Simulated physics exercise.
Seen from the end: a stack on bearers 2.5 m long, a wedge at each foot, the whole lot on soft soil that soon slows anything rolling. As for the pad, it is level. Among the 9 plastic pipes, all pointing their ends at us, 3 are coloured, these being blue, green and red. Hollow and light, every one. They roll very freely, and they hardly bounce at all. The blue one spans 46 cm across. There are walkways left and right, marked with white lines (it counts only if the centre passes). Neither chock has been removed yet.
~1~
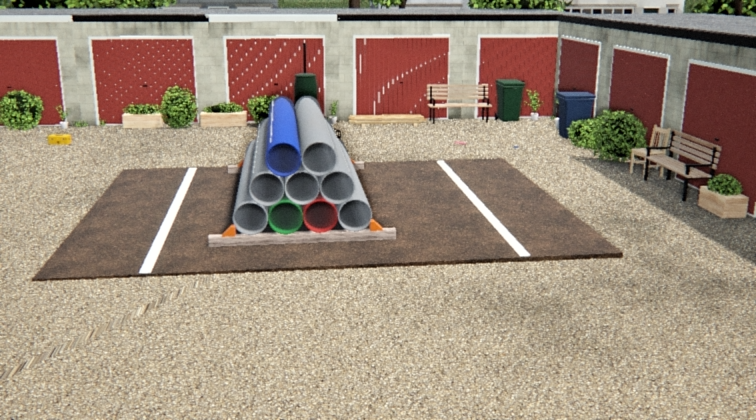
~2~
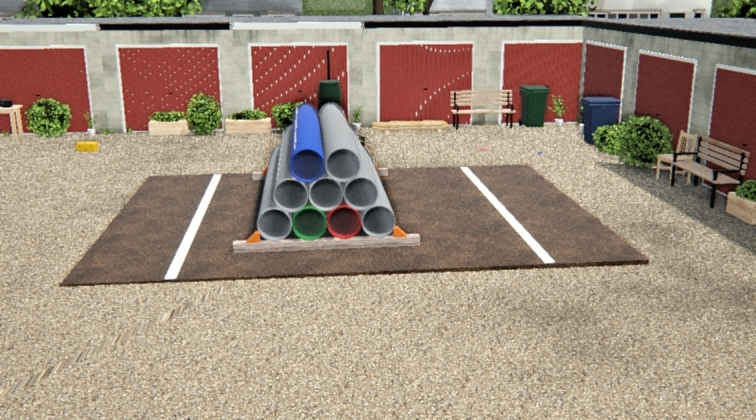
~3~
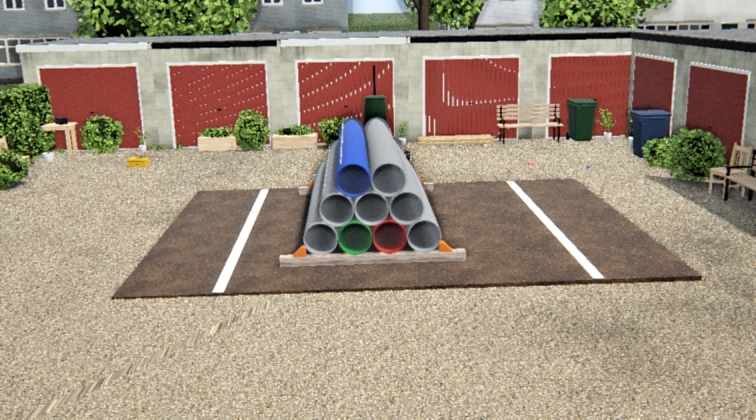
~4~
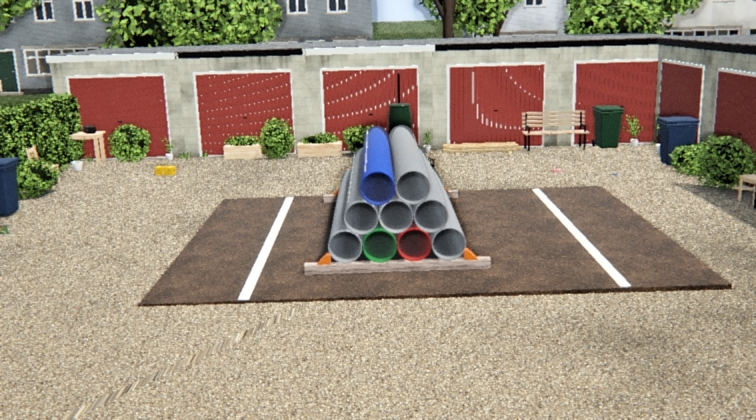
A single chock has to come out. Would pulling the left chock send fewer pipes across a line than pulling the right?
Go with the right side.
With the left chock gone, after 2.2 s, blue is up on others, 65 cm from the bearers' left end, rolling left; green is on the bearers, 90 cm from the bearers' left end, rolling left; red is on the bearers, 105 cm from the bearers' right end; 1 past a line.
With the left chock gone, finally, blue is off the bearers, 5 cm short of the left line; green is off the bearers, 25 cm short of the left line; red is on the bearers, 100 cm from the bearers' right end; 2 past a line.
With the right chock gone, after 3.9 s, blue is up on others, 125 cm from the bearers' right end; green is on the bearers, 100 cm from the bearers' left end; red is on the bearers, 15 cm from the bearers' right end, rolling right; 0 past a line.
With the right chock gone, finally, blue is on the bearers, 75 cm from the bearers' right end; green is on the bearers, 100 cm from the bearers' left end; red is off the bearers, 125 cm short of the right line; 0 past a line.
